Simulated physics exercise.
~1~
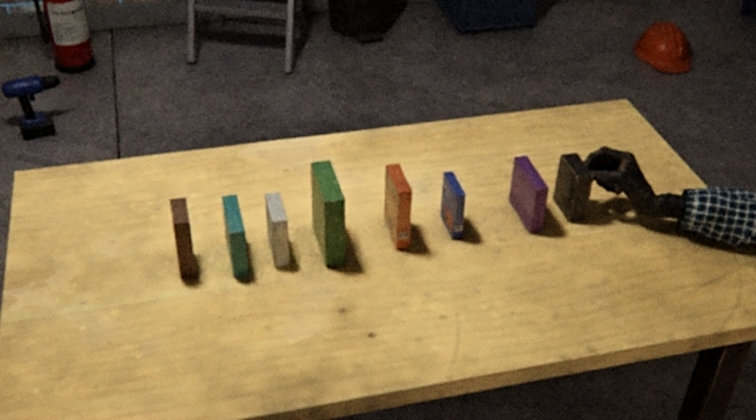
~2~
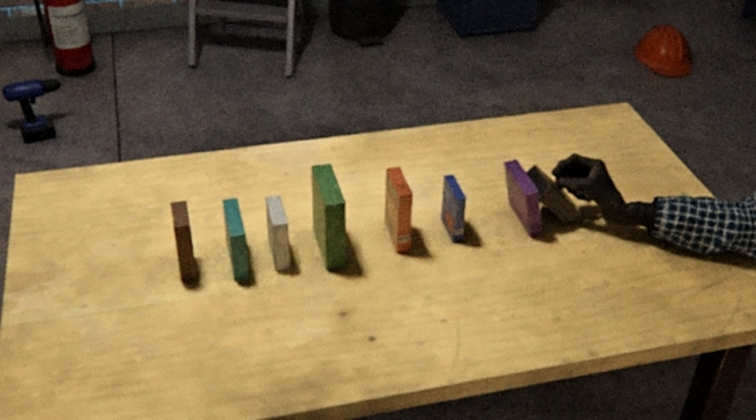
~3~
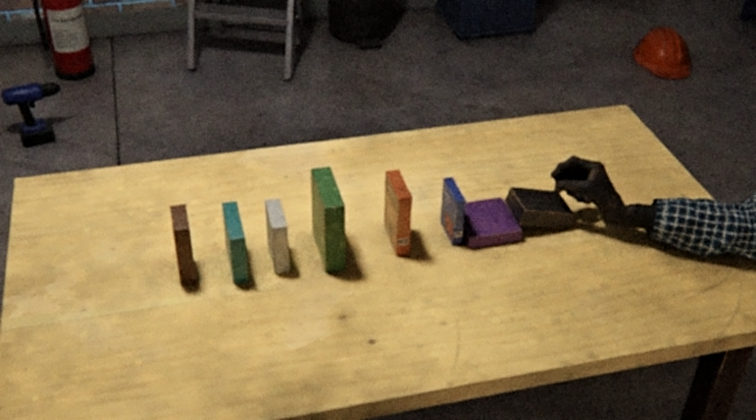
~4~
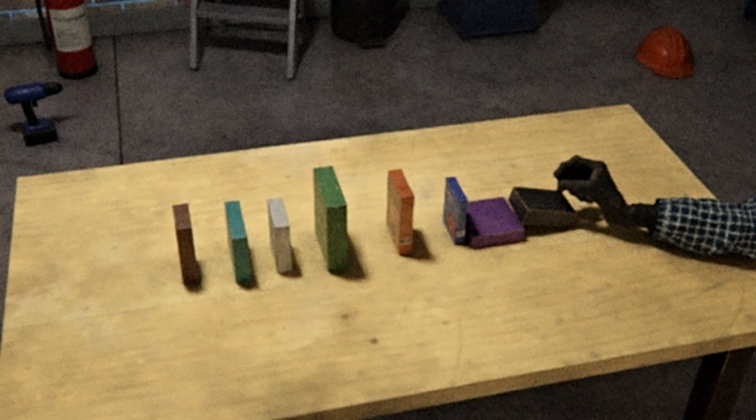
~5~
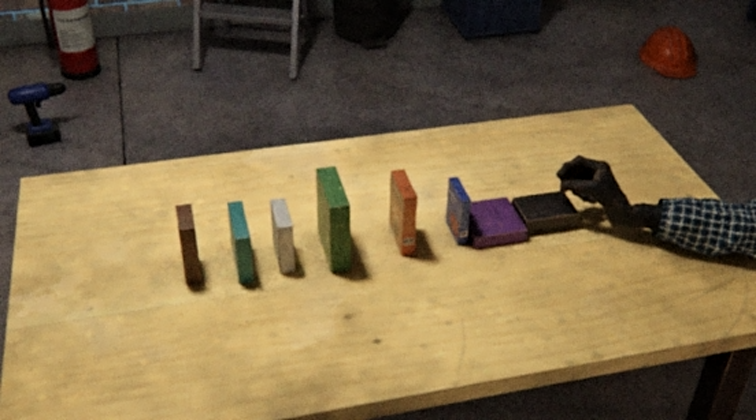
Gloved hand tipping a black block leftward into a purple one, both falling flat, the blue and remaining blocks staying upright.
